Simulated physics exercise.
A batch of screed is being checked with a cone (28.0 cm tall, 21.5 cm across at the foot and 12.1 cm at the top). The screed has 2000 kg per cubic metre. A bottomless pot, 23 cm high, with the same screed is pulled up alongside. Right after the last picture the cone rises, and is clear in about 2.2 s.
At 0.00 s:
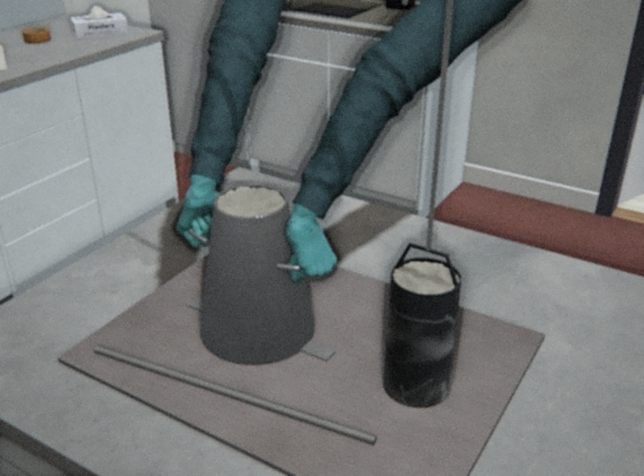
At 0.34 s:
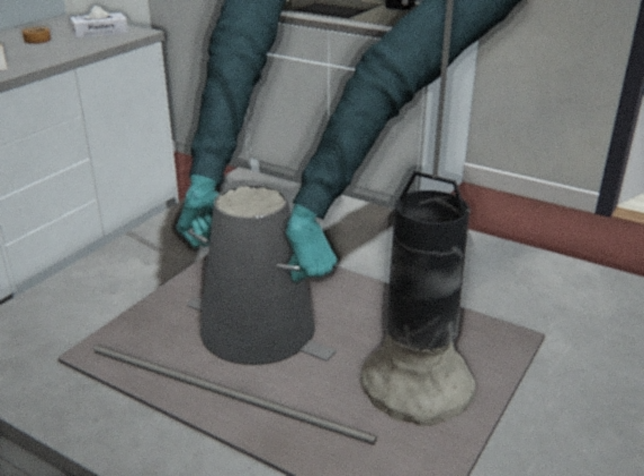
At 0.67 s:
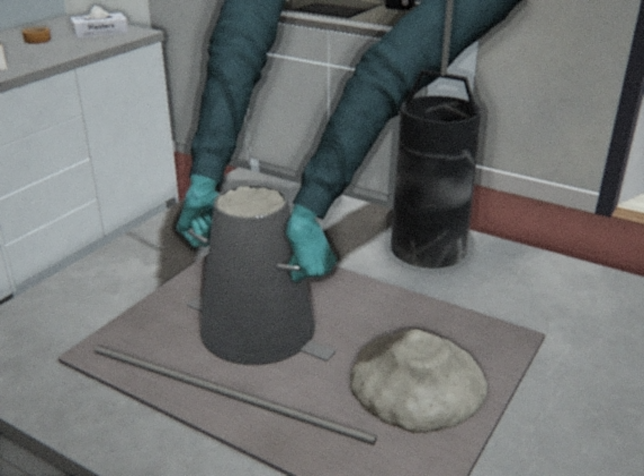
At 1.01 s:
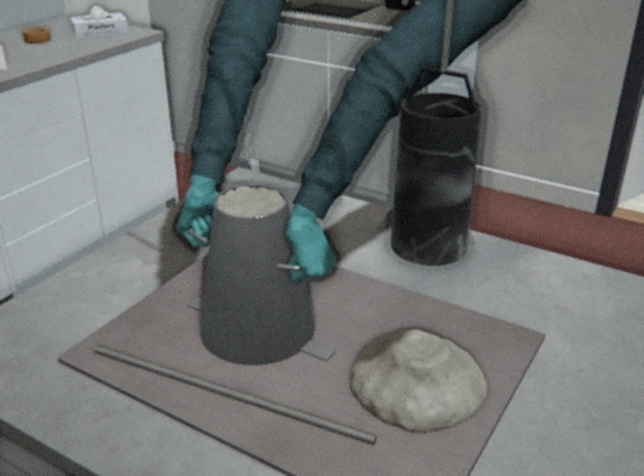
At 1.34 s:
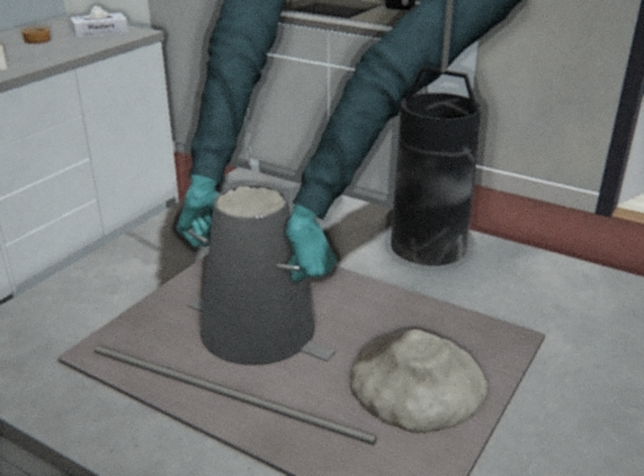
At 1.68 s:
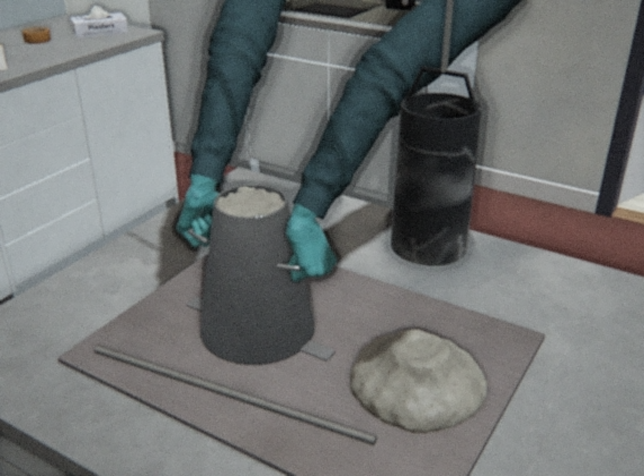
A black bottomless pot rising on a rod, leaving a grey heap on the board, while gloved hands keep a filled cone still.
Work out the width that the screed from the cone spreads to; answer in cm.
Close to 36 centimetres.
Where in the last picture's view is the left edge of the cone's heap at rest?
Around (164, 339).
After 2.2 s, the cone is up 6.0 cm; the screed has come down 9.2 cm to 19 cm and is 29 cm wide.
After 2.8 s, the cone is up 18 cm; the screed has come down 16 cm to 12 cm and is 36 cm wide.
After 3.3 s, the cone is up 28 cm; the screed has come down 16 cm to 12 cm and is 36 cm wide.
After 4.0 s, the cone is clear; the screed has come down 16 cm to 12 cm and is 36 cm wide.
After 4.6 s, at rest, the cone is clear; the screed has come down 16 cm to 12 cm and is 36 cm wide.
